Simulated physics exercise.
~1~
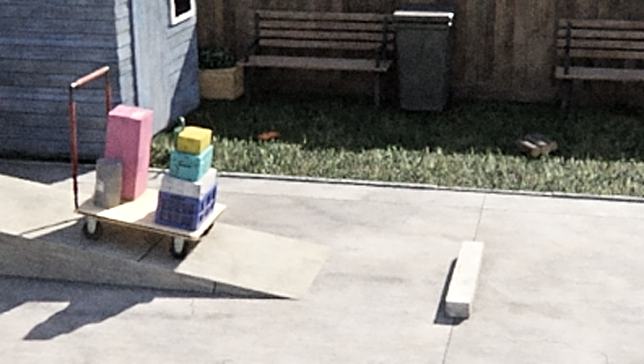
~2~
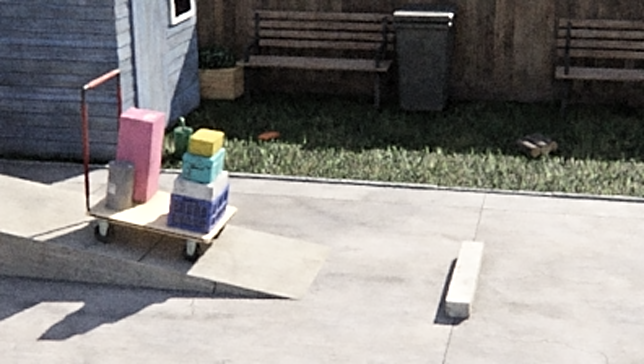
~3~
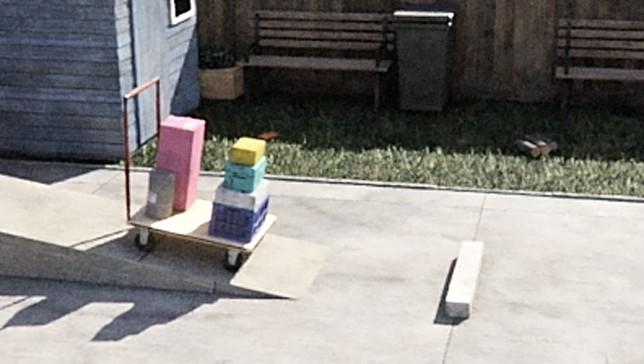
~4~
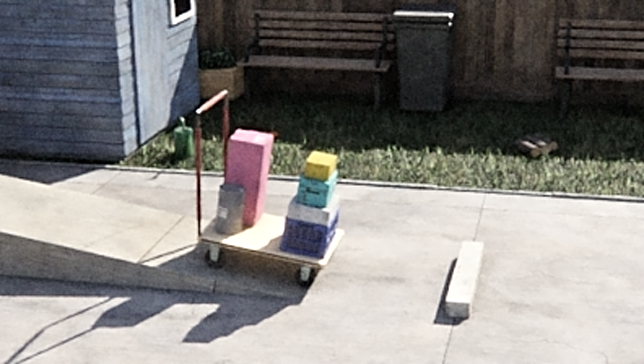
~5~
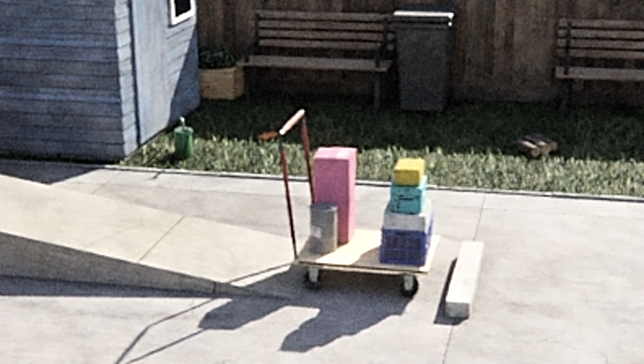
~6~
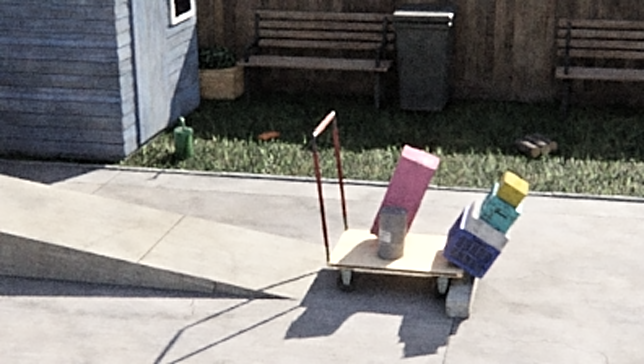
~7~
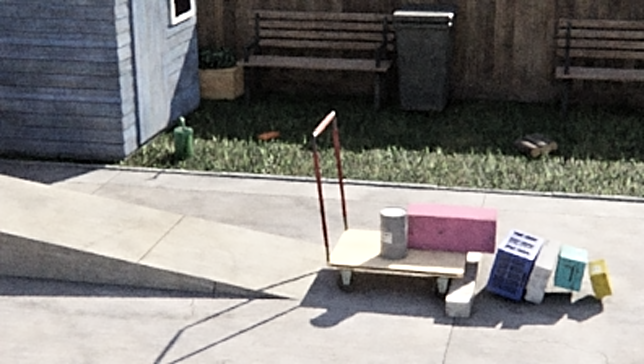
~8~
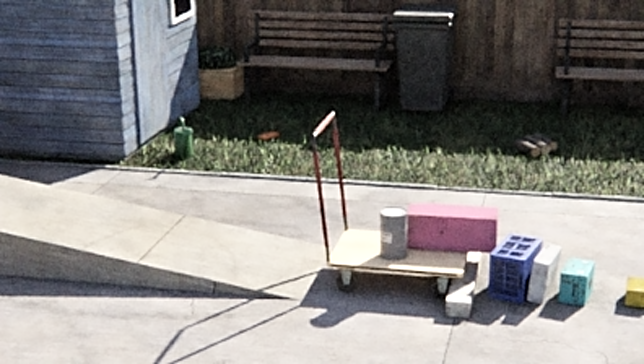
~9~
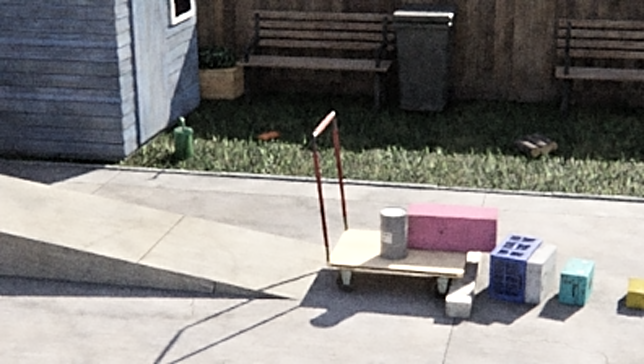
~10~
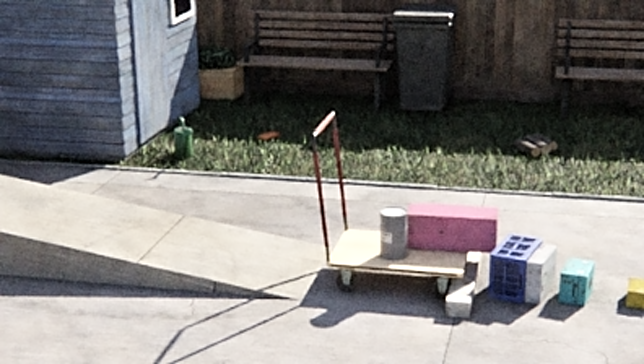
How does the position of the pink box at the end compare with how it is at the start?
At the start the pink box stands tall on the trolley, leaning with the slope of the ramp. At the end it is lying on its side on the trolley.
